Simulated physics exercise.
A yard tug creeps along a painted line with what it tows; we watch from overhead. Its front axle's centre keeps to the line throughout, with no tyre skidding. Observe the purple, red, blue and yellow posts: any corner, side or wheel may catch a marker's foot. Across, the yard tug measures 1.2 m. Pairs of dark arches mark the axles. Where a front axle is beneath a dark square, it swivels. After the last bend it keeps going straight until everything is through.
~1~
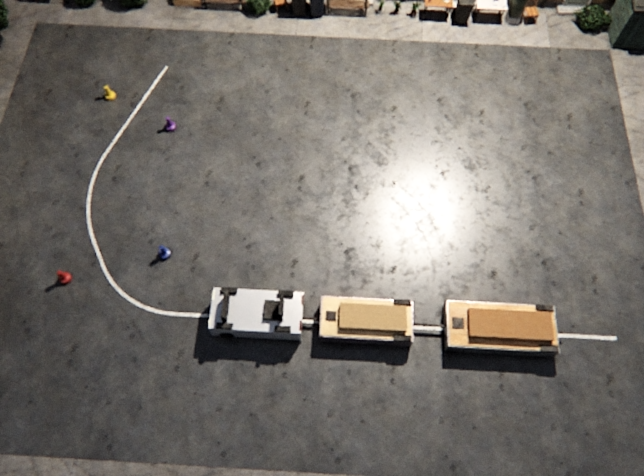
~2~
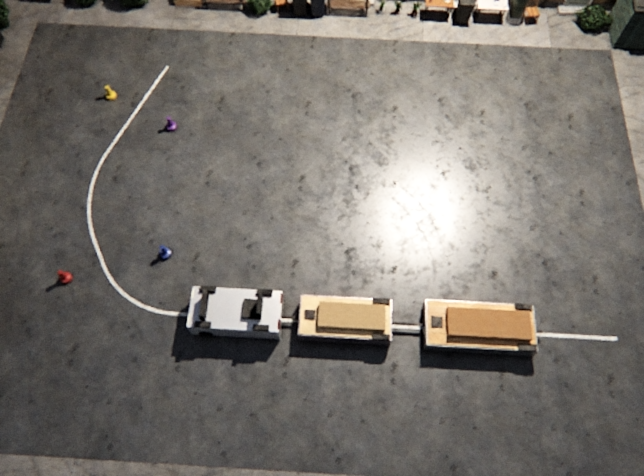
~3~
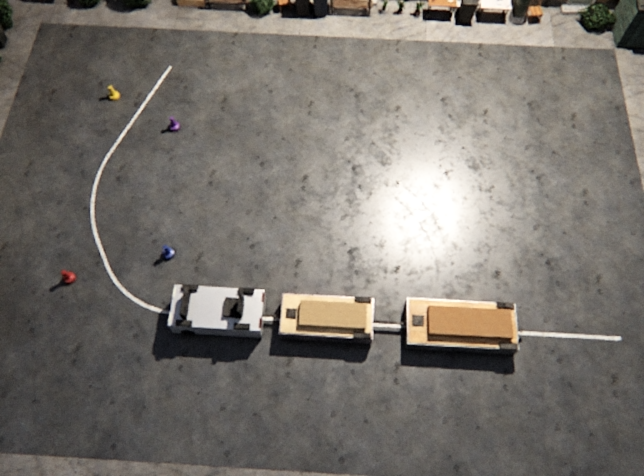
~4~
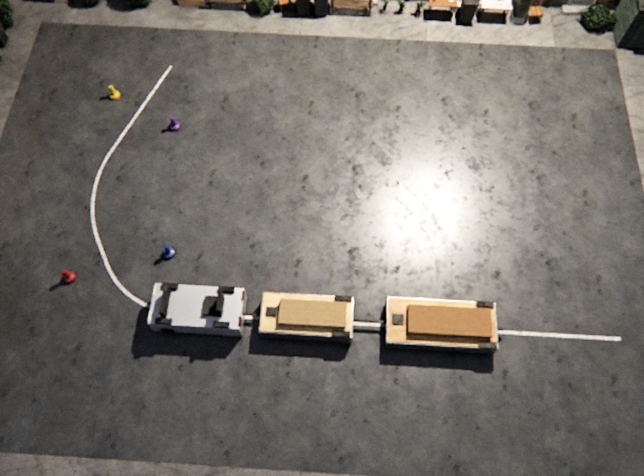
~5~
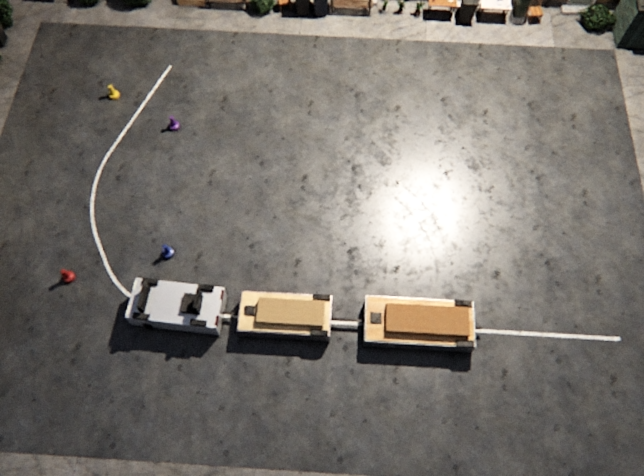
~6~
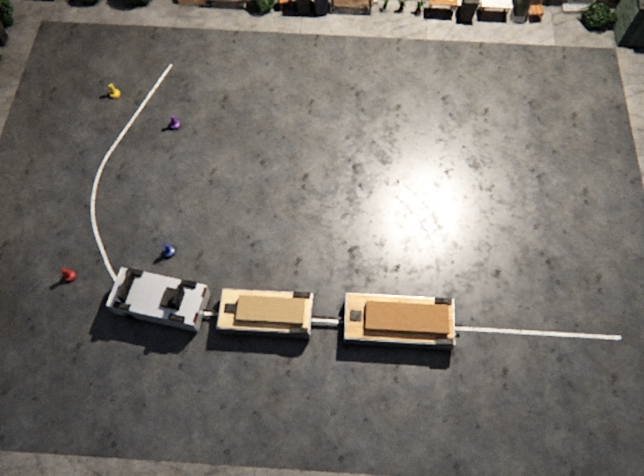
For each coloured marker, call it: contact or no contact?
Purple: Contact; red: No contact; blue: Contact; yellow: No contact.
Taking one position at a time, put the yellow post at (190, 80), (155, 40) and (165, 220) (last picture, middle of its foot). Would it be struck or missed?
In the first spot it is contacted, in the second left alone, and in the third contacted.
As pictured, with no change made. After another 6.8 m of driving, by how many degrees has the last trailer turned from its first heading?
Around 15 degrees.
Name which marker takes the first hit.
First one: Blue.
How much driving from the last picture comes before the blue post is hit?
Contact happens once about 7.0 m more has been driven.
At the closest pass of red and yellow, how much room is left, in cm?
Spare: Red 20; yellow 25.
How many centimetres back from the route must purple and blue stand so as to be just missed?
Purple: 15; blue: 70.
After another 1.6 m, the last axle is at (392, 318) of the last picture, on the line; red has been passed with 20 cm to spare.
After another 7.2 m, the last axle is at (232, 296) of the last picture, 40 cm off the line; the second trailer has hit blue.
After another 7.6 m, the last axle is at (221, 291) of the last picture, 50 cm off the line; yellow has been passed with 25 cm to spare.
After another 14.7 m, the last axle is at (141, 149) of the last picture, 125 cm off the line; the second trailer has hit purple.
After another 18.7 m, the last axle is at (176, 55) of the last picture, 30 cm off the line; 2 of 4 struck in all.
